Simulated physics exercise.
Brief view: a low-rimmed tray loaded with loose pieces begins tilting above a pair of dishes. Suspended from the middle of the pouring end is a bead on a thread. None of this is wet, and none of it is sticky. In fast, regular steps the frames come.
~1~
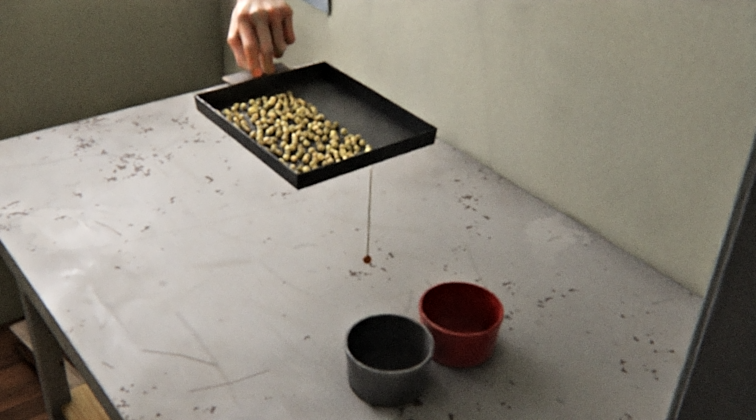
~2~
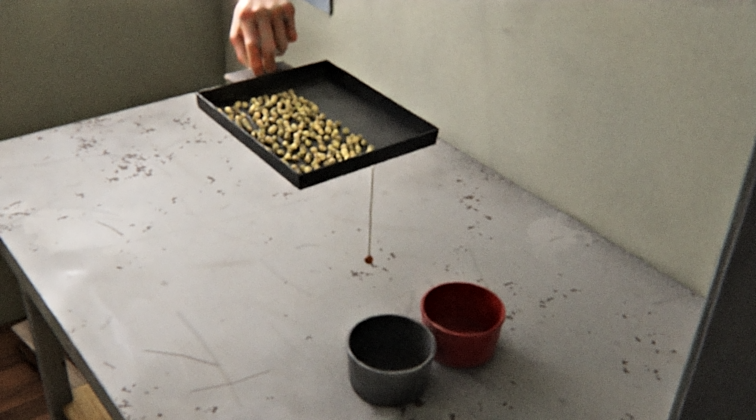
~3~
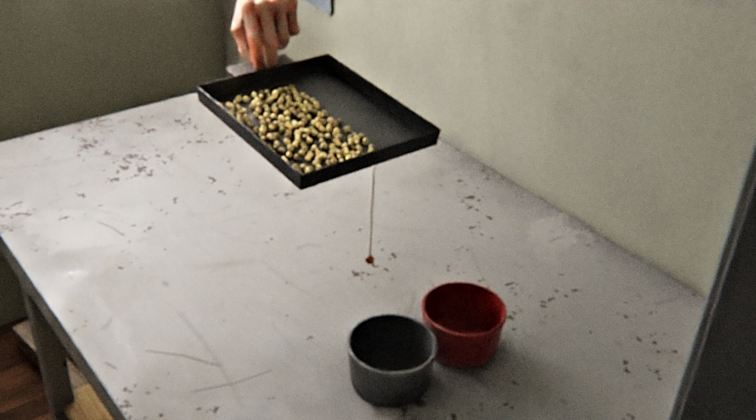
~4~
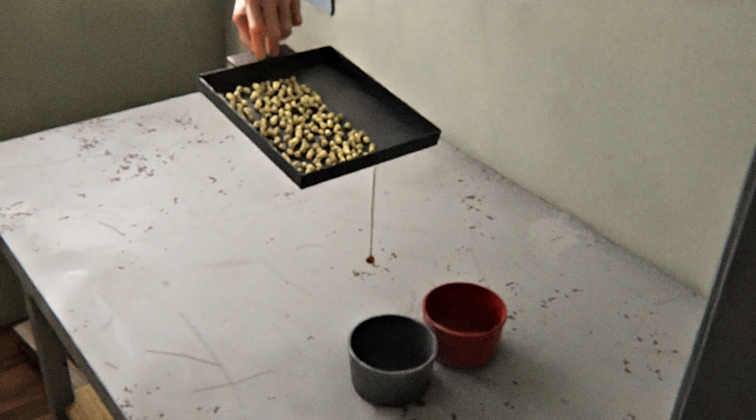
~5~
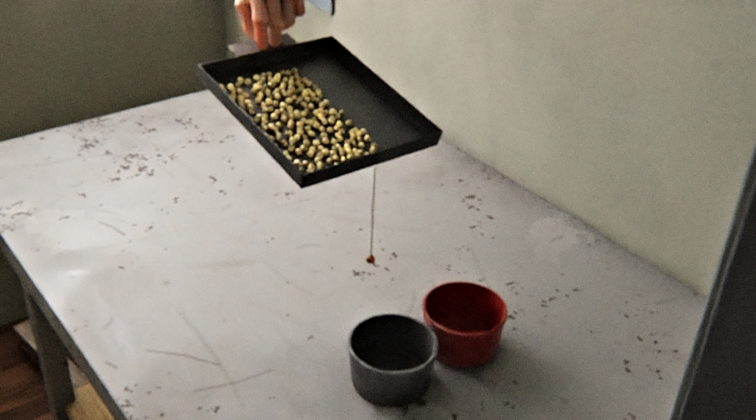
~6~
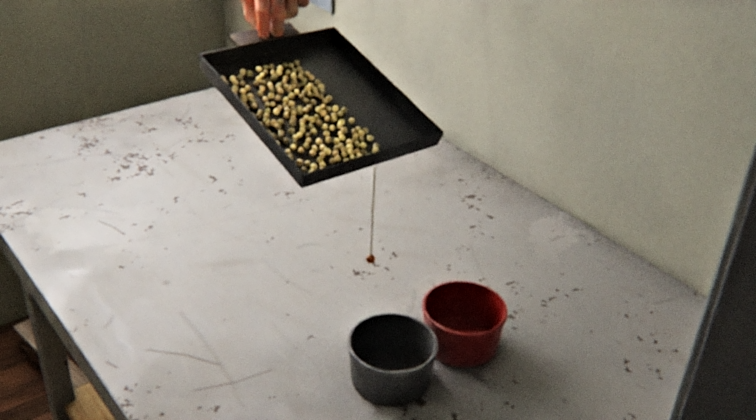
A hand raised the back of a black tray of small, pale yellowish pieces, gradually tilting it a little toward a gray dish and a red one, while a bead hung on a thread beneath its front edge.
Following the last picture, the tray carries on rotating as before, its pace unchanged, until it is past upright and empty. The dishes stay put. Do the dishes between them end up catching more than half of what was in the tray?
Most of the load misses the dishes.
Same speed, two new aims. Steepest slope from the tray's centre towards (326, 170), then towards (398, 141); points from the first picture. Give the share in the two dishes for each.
Somewhere close to 0 % the first time, 0 % the second.
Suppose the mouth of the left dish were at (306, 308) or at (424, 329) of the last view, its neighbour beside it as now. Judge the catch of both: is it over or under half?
Earlier try a minority share, later try a minority share.
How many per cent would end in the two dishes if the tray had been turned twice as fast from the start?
I'd say 20 percent or thereabouts.
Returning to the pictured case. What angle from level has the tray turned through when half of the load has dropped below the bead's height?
Roughly 110 degrees.
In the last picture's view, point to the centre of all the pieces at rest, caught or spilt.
Near pixel (418, 325).
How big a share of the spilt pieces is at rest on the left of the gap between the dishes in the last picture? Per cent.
Left fraction: Around 60 per cent.
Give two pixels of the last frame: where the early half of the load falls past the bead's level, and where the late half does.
Earlier portion about (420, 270); later portion about (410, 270).
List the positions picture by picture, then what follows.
Corners of the pouring end at (298, 173) and (435, 128), level; middle of the load at (293, 130), soya beans; left dish at (416, 382); right dish at (488, 344); bead on its thread at (367, 259), in the first picture.
Corners of the pouring end at (300, 174) and (437, 128), level; middle of the load at (294, 129), in the second picture.
Corners of the pouring end at (301, 174) and (438, 129), tipped barely, level across its low end; middle of the load at (295, 126), in the third picture.
Corners of the pouring end at (303, 174) and (440, 130), tipped a little, level across its low end; middle of the load at (296, 121), in the fourth picture.
Corners of the pouring end at (304, 174) and (440, 131), tipped a little, level across its low end; middle of the load at (298, 116), in the fifth picture.
Corners of the pouring end at (305, 173) and (441, 131), tipped a little, level across its low end; middle of the load at (300, 112); left dish at (419, 381); right dish at (491, 344), in the sixth picture.
Soon, tray tipped steeply; all on the tray.
A while on, tray tipped right over; all on the tray.
Towards the end, tray tipped past a quarter turn; a small part in the left dish; a small part in the right dish; most outside both.
Finally, tray tipped past a quarter turn; a small part in the left dish; a small part in the right dish; most outside both.
